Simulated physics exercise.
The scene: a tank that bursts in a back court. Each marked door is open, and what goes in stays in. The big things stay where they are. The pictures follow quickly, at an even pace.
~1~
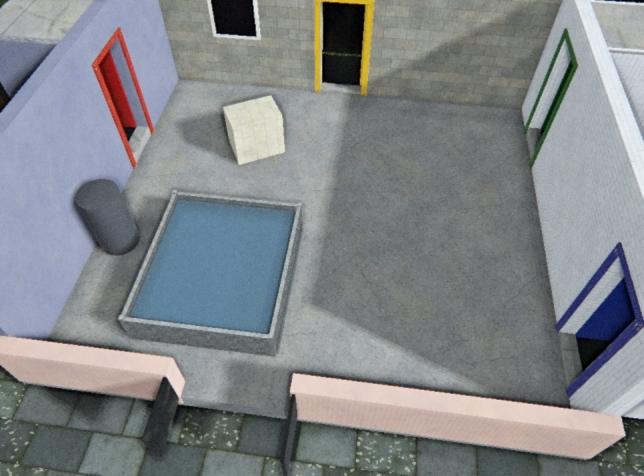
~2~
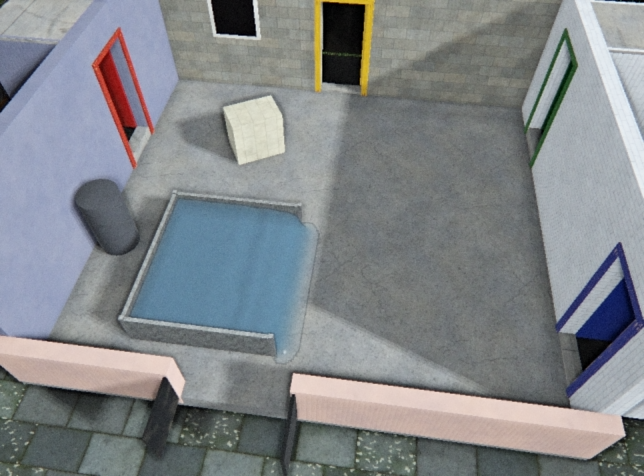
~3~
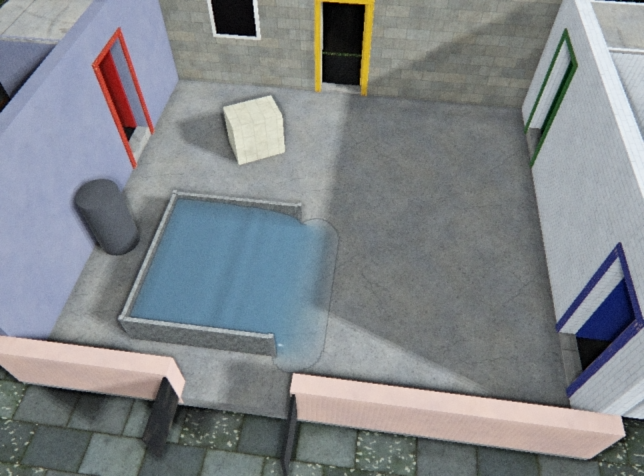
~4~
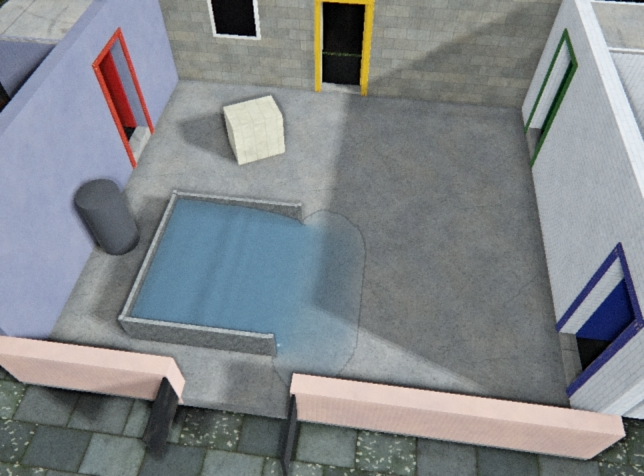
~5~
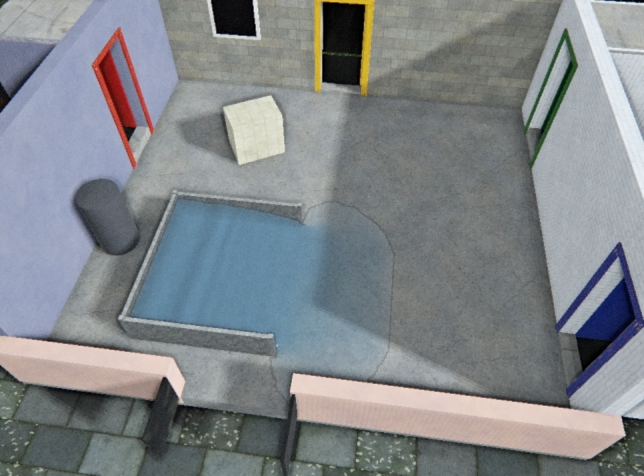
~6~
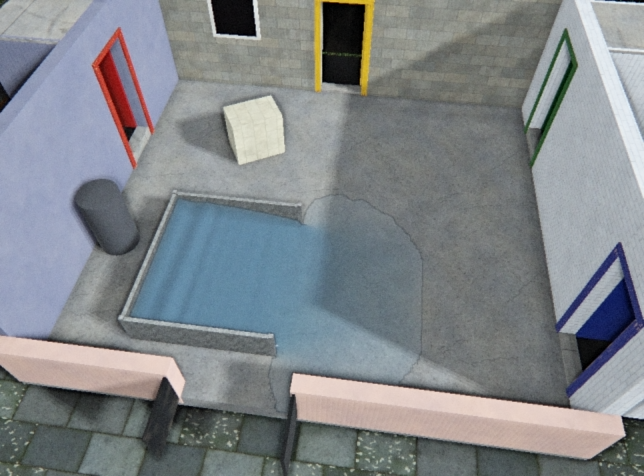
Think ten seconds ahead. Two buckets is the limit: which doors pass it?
The yellow door admits no more than that; the green door admits no more than that; the blue door lets in a lot; the red door admits no more than that.
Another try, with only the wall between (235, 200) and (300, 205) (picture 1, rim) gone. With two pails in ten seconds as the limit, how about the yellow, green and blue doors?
Yellow goes over; green takes less; blue takes less.
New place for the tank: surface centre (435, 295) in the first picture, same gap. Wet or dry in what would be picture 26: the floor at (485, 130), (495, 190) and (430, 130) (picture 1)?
In turn: Flooded, wet, covered.
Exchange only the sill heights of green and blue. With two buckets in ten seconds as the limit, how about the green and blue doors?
One by one: Green door lets more in; blue door passes that mark.
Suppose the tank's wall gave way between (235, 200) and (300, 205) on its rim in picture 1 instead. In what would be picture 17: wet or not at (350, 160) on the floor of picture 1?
At that place: Wet.
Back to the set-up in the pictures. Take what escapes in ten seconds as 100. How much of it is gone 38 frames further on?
About 80 per cent.
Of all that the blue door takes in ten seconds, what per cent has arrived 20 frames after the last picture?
About 45 per cent.
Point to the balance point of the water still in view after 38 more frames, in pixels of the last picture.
Around (426, 255).
A moment on, water covers 30 % of the floor; the yellow door not reached, the green door not reached, the blue door not reached, the red door not reached.
Next, water covers 40 % of the floor; the yellow door not reached, the green door not reached, the blue door over two buckets in, the red door not reached.
Then, water covers 45 % of the floor; the yellow door not reached, the green door wet at the sill, nothing in, the blue door far over two buckets in, the red door not reached.
Later, water covers 50 % of the floor; the yellow door not reached, the green door wet at the sill, nothing in, the blue door far over two buckets in, the red door not reached.
In the end, water covers 80 % of the floor; the yellow door wet at the sill, nothing in, the green door wet at the sill, nothing in, the blue door far over two buckets in, the red door not reached.
